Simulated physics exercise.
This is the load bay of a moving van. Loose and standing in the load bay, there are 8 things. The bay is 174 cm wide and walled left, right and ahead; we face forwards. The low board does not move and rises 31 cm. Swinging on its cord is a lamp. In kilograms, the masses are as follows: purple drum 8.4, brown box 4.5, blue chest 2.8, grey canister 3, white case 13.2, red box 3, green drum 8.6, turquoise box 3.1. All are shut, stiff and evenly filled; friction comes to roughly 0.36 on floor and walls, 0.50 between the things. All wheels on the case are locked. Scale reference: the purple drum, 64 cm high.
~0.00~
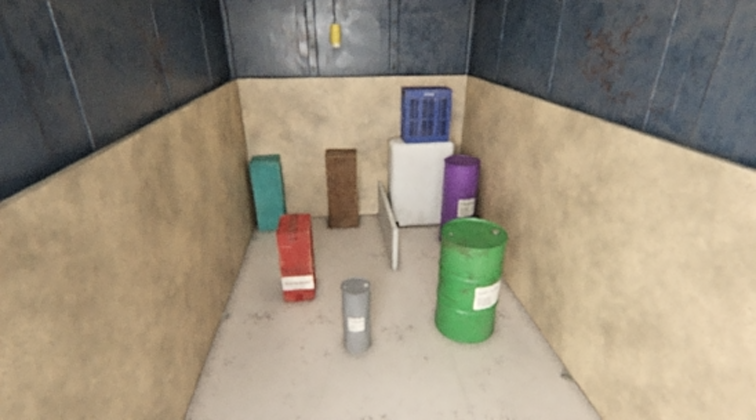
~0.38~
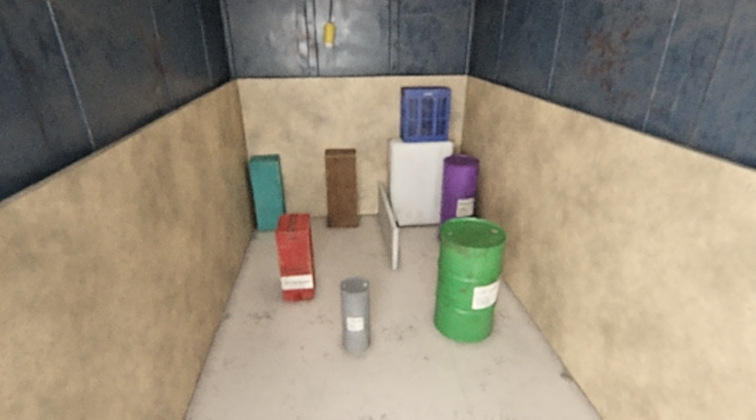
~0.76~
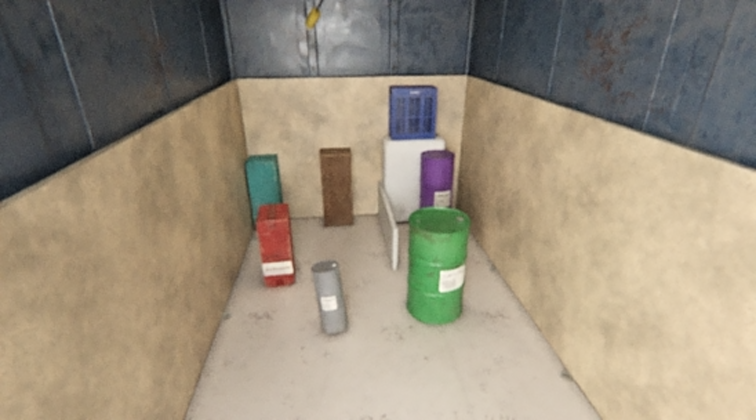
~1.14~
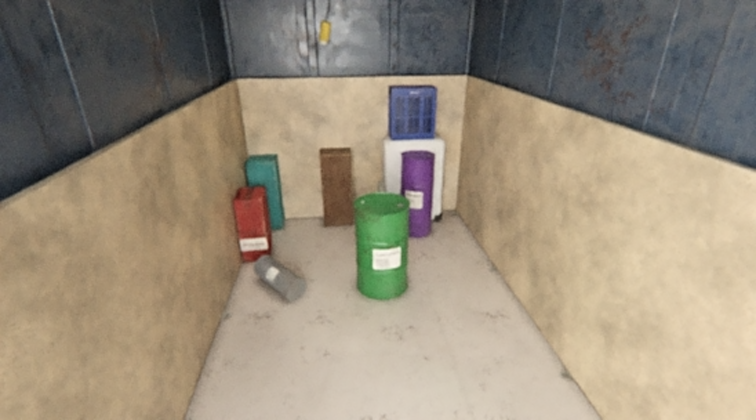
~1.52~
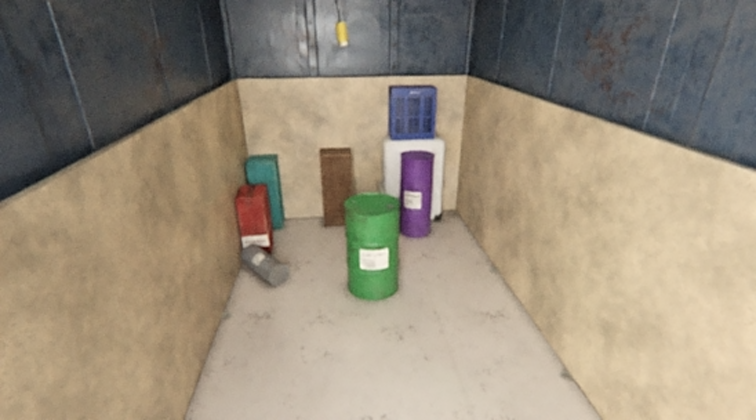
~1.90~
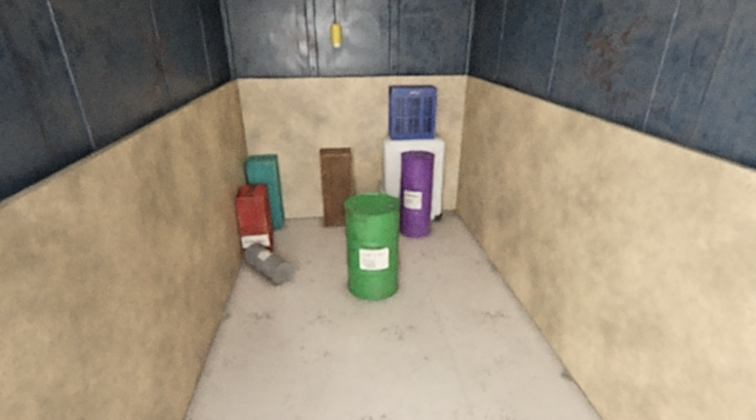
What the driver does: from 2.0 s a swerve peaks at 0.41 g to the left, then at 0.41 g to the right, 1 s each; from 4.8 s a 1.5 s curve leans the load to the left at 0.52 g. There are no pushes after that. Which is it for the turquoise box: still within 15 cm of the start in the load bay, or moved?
Looks like the turquoise box remains near its start.
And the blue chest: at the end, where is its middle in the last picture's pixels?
Roughly pixel (356, 204).
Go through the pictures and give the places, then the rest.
The first frame shows no push; turquoise box (270, 193); purple drum (459, 202).
The second frame shows force 0.43 g forwards, 0.36 g left; blue chest (424, 114); grey canister (356, 315).
The third frame shows force 0.43 g forwards, 0.36 g left; grey canister (330, 297) 9° off upright; white case (412, 179) moved 9 cm.
The fourth frame shows force 0.11 g forwards, 0.09 g left; grey canister (279, 277) on its side; green drum (382, 246) moved 58 cm.
The fifth frame shows no push; grey canister (264, 264) on its side; brown box (337, 187) moved 6 cm.
The sixth frame shows no push; turquoise box (266, 193) moved 3 cm; grey canister (268, 263) on its side.
After 5.30 s, force 0.52 g left; turquoise box moved 4 cm near (265, 193); grey canister on its side; green drum moved 67 cm.
After 5.80 s, force 0.52 g left; turquoise box moved 4 cm near (265, 193); grey canister on its side; green drum moved 104 cm.
In the end (8.9 s), down from where it sat, blue chest; toppled in the load bay, grey canister; not toppled but over 15 cm from the start, purple drum, brown box, red box and green drum; the other 2 under 15 cm from the start. In the last view, turquoise box near (265, 193).
